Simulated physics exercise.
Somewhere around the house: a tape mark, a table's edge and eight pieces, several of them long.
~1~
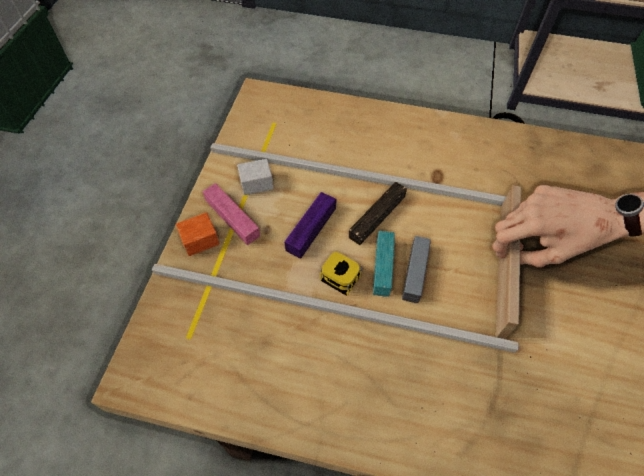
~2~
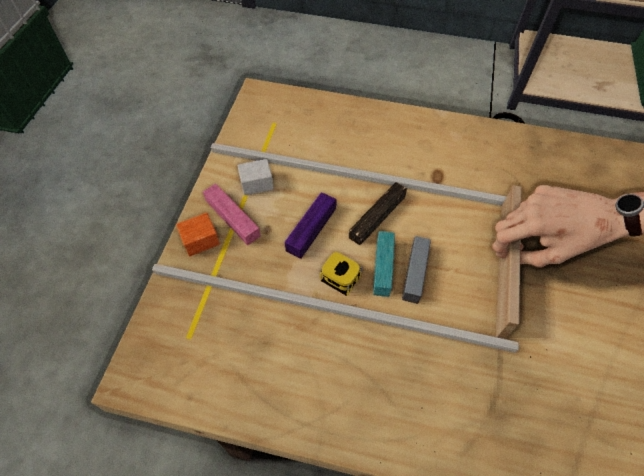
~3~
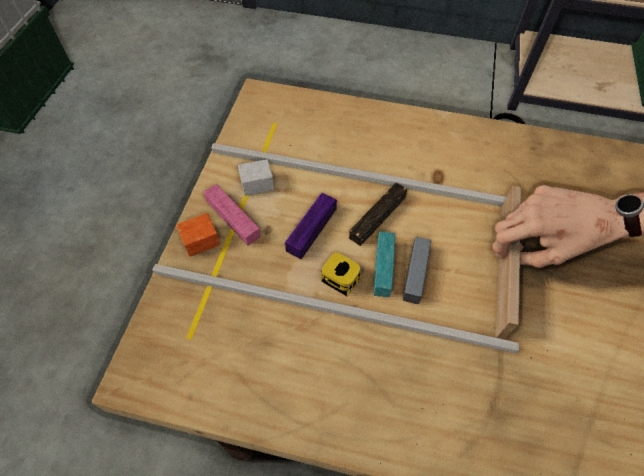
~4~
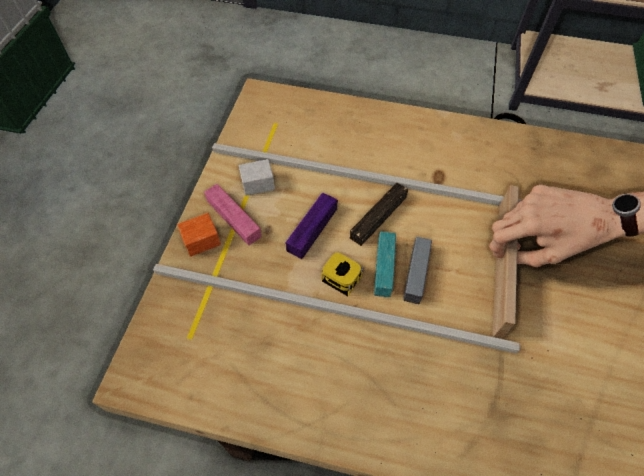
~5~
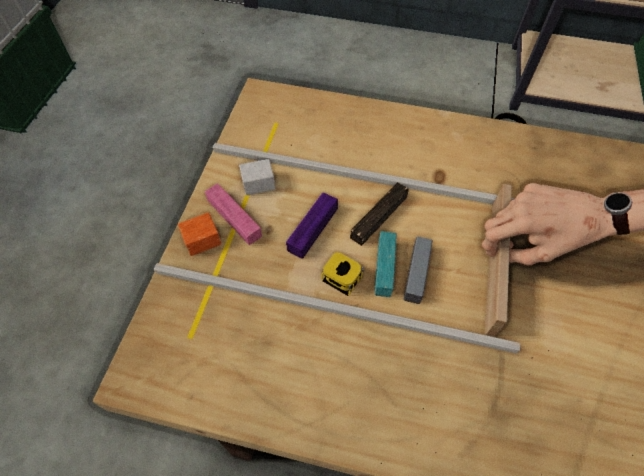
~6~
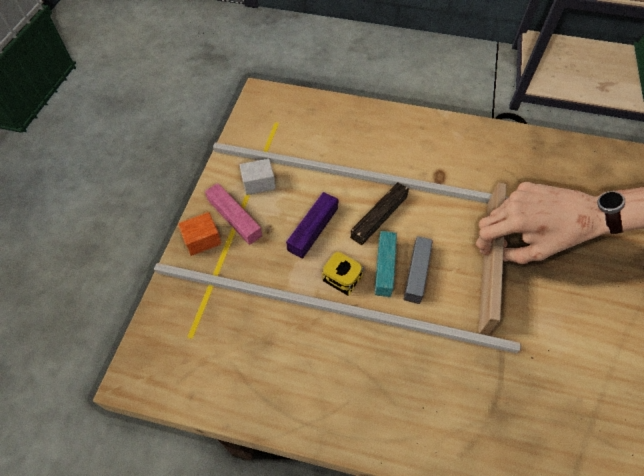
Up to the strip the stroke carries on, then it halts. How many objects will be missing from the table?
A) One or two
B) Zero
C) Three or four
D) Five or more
The answer is A.
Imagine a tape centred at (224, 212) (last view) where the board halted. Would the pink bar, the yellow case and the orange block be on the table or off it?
The pink bar is gone. The yellow case is gone. The orange block is gone.
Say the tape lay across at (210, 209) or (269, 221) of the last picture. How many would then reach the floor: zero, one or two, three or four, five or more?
Going one tape after another, I'd say at least five for the first and no fall at all for the second.
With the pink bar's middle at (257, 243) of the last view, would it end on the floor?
From there it drops off.
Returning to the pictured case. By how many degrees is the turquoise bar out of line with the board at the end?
About 0° out of line.
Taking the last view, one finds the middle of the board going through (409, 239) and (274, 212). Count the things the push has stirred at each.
So 2, and at the other place 8.
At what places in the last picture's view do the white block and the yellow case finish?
The first ends close to (222, 159), the second close to (172, 252).
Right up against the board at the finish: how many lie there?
The count in contact is 2.
A little later, none off yet; orange block at rest near (200, 234); pink bar at rest near (233, 213); white block at rest near (258, 177).
Next, none off yet; orange block shifted a little near (180, 235); pink bar shifted a little near (206, 213); white block shifted a little near (247, 169).
When it is over, the number that fall off is one or two; down, pink bar and orange block.
